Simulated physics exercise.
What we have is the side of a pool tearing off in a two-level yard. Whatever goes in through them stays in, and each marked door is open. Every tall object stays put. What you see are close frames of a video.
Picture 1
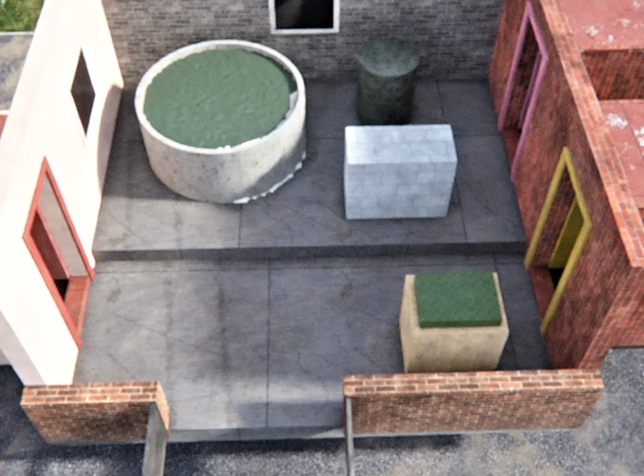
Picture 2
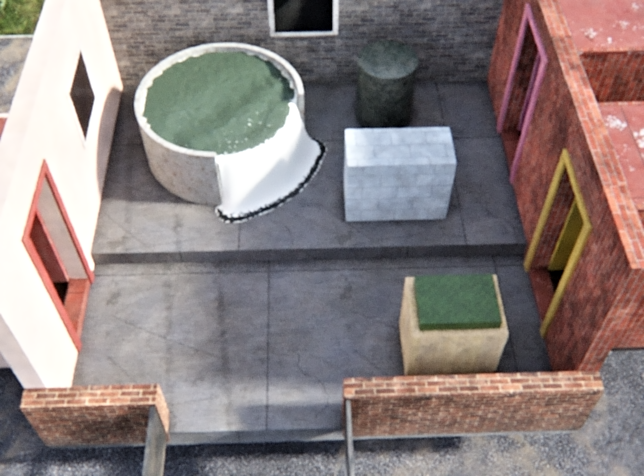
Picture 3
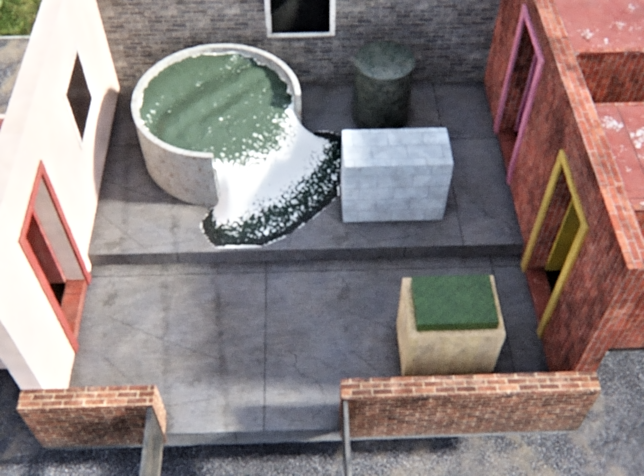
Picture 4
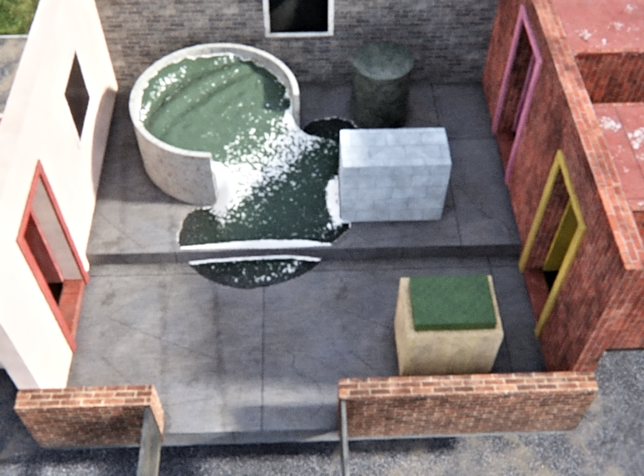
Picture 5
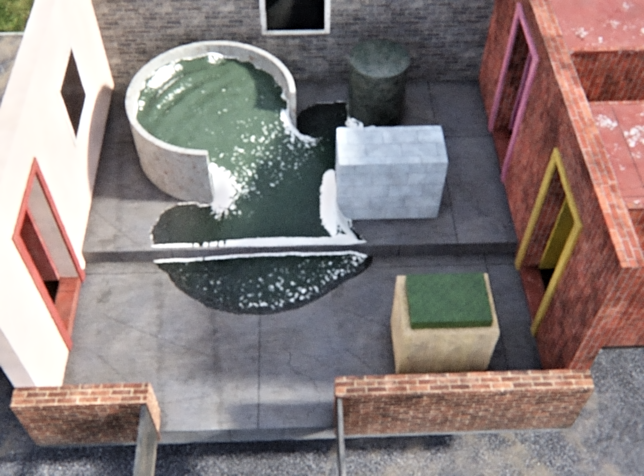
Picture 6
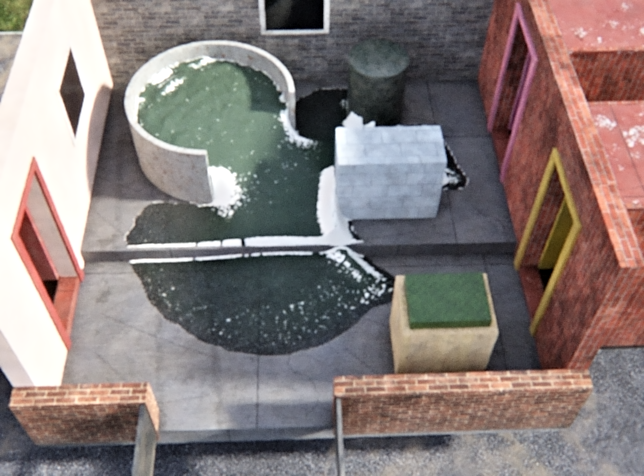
A round pool of green water broke open at its side, and the water gushed out in white foam, spread around a pale block, and poured over the step onto the lower level.
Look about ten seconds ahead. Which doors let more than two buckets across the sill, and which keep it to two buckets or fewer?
At the end, the red door respects the limit; the pink door breaks the limit; the yellow door breaks the limit.
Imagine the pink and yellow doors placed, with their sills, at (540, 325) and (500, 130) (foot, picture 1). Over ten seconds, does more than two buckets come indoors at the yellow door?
For the yellow door, it tops it.
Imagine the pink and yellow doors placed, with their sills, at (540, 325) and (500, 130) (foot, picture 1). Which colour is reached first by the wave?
The one in yellow is first.
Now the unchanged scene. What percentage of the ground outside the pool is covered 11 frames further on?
Close to 65 percent, by my reckoning.
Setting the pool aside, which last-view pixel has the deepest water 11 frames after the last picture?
Deepest spot: Near (536, 400).
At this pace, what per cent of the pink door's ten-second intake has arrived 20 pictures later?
Result: 85 % of the ten-second total.
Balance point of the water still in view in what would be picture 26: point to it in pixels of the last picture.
The water's middle lies around (324, 211).
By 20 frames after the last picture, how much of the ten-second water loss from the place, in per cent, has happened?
Note - share reached: 55 %.
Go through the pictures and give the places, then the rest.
The first picture shows still water in the pool at (221, 98).
In the second picture, water pours out at (278, 170) and has run to (312, 142).
In the third picture, water pours out at (275, 172) and has run to a hidden place.
In the fourth picture, water pours out at (273, 174) and has run to a hidden place.
In the fifth picture, the front is at a hidden place, out from the gap at (269, 173).
In the sixth picture, the front is at (461, 176), out from the gap at (268, 172).
A moment on, water covers 55 % of the floor; the red door wet at the sill, nothing in, the pink door over two buckets in, the yellow door wet at the sill, nothing in.
Next, water covers 65 % of the floor; the red door wet at the sill, nothing in, the pink door far over two buckets in, the yellow door over two buckets in.
Then, water covers 70 % of the floor; the red door wet at the sill, nothing in, the pink door far over two buckets in, the yellow door far over two buckets in.
Later, water covers 80 % of the floor; the red door wet at the sill, nothing in, the pink door far over two buckets in, the yellow door far over two buckets in.
In the end, water covers 85 % of the floor; the red door wet at the sill, nothing in, the pink door far over two buckets in, the yellow door far over two buckets in.
